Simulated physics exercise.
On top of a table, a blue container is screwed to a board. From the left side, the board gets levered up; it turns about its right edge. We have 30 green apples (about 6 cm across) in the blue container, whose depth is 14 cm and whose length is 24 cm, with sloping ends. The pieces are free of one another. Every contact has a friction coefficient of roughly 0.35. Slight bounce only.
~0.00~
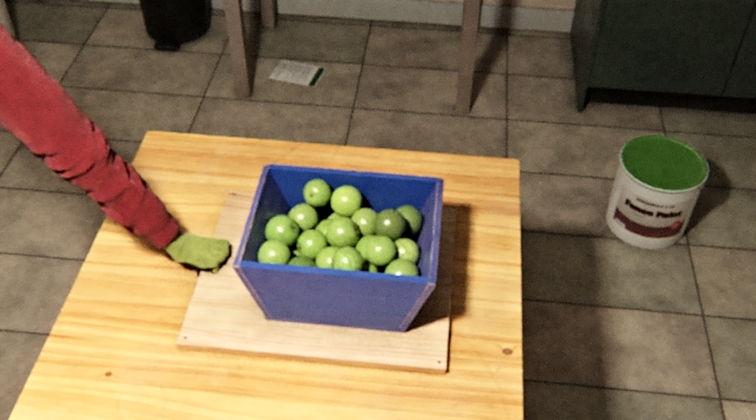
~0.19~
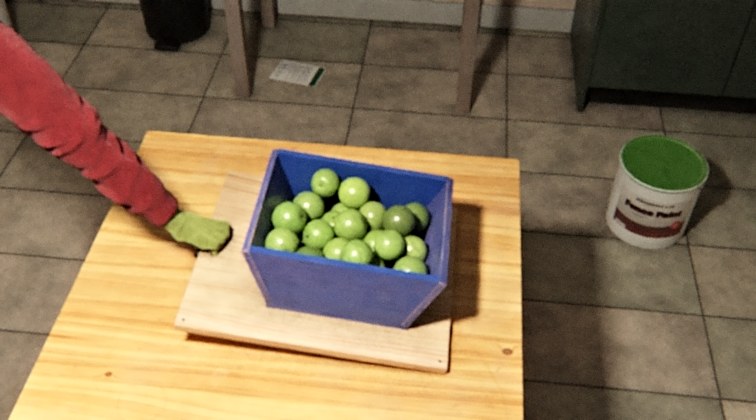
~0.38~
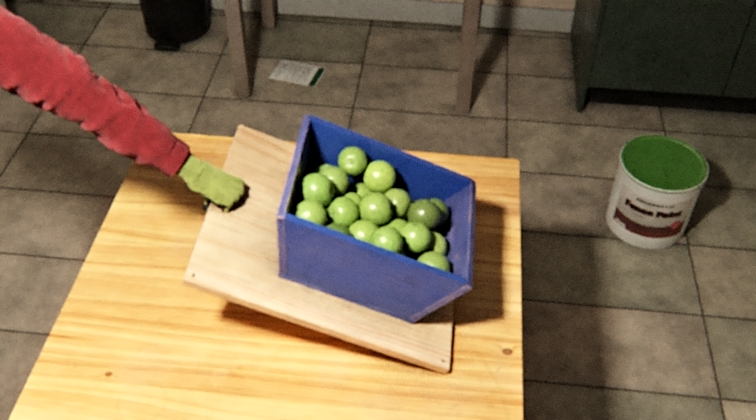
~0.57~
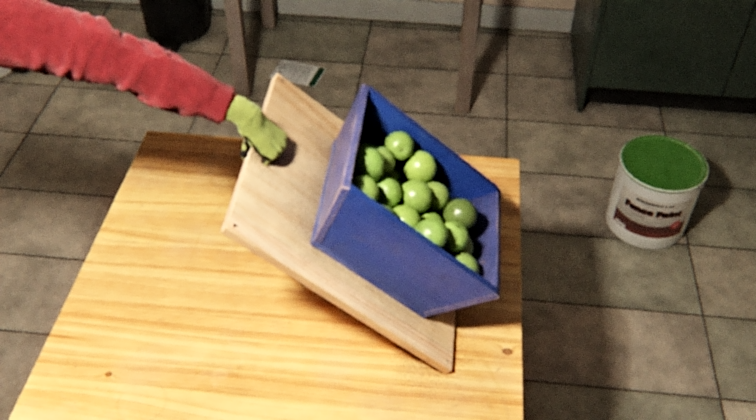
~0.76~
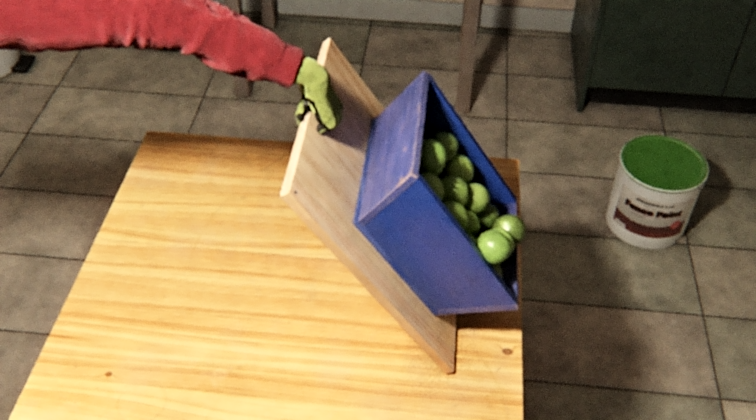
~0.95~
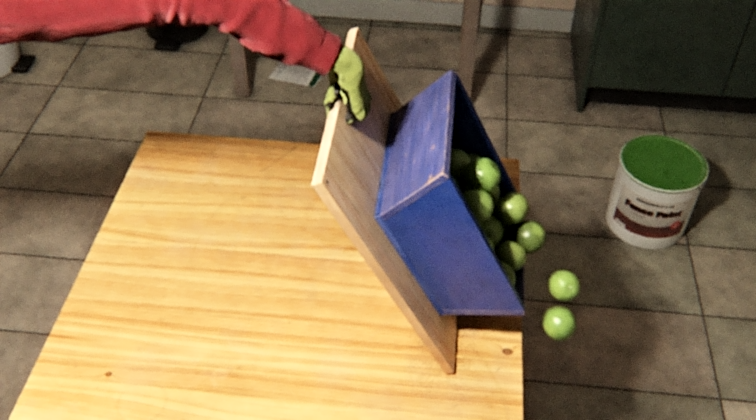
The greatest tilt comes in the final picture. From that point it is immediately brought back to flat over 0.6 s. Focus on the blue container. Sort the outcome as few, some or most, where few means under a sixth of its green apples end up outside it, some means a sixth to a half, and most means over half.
Some.
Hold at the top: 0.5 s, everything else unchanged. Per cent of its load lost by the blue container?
Blue container: 20%.
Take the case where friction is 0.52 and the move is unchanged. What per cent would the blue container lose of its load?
In that case the blue container sheds 20 per cent of its load.
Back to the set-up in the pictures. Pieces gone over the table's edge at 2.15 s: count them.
At that time, the count is near 8.
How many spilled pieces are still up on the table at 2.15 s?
Count of pieces: About 1.
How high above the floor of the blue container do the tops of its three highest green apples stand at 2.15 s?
13 cm or thereabouts.
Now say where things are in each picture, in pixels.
In the first frame (each is followed by its nearest rim corner in this view), blue container, (429, 280); 0° from level; none out.
In the second frame, blue container, (440, 280); 7° from level.
In the third frame, blue container, (467, 282); 22° from level.
In the fourth frame, blue container, (497, 291); 41° from level.
In the fifth frame, blue container, (517, 302); 56° from level.
In the sixth frame, blue container, (524, 308); 63° from level; 2 out, the lowest apple at (560, 324).
After 1.14 s, tilt 48°; blue container 25 in, 5 out.
After 1.38 s, tilt 12°; blue container 22 in, 8 out.
After 1.72 s, tilt 0°; blue container 22 in, 8 out.
Final count (at 2.15 s), blue container 22 in, 8 out. Asked share, 8 of 30, 27 per cent.
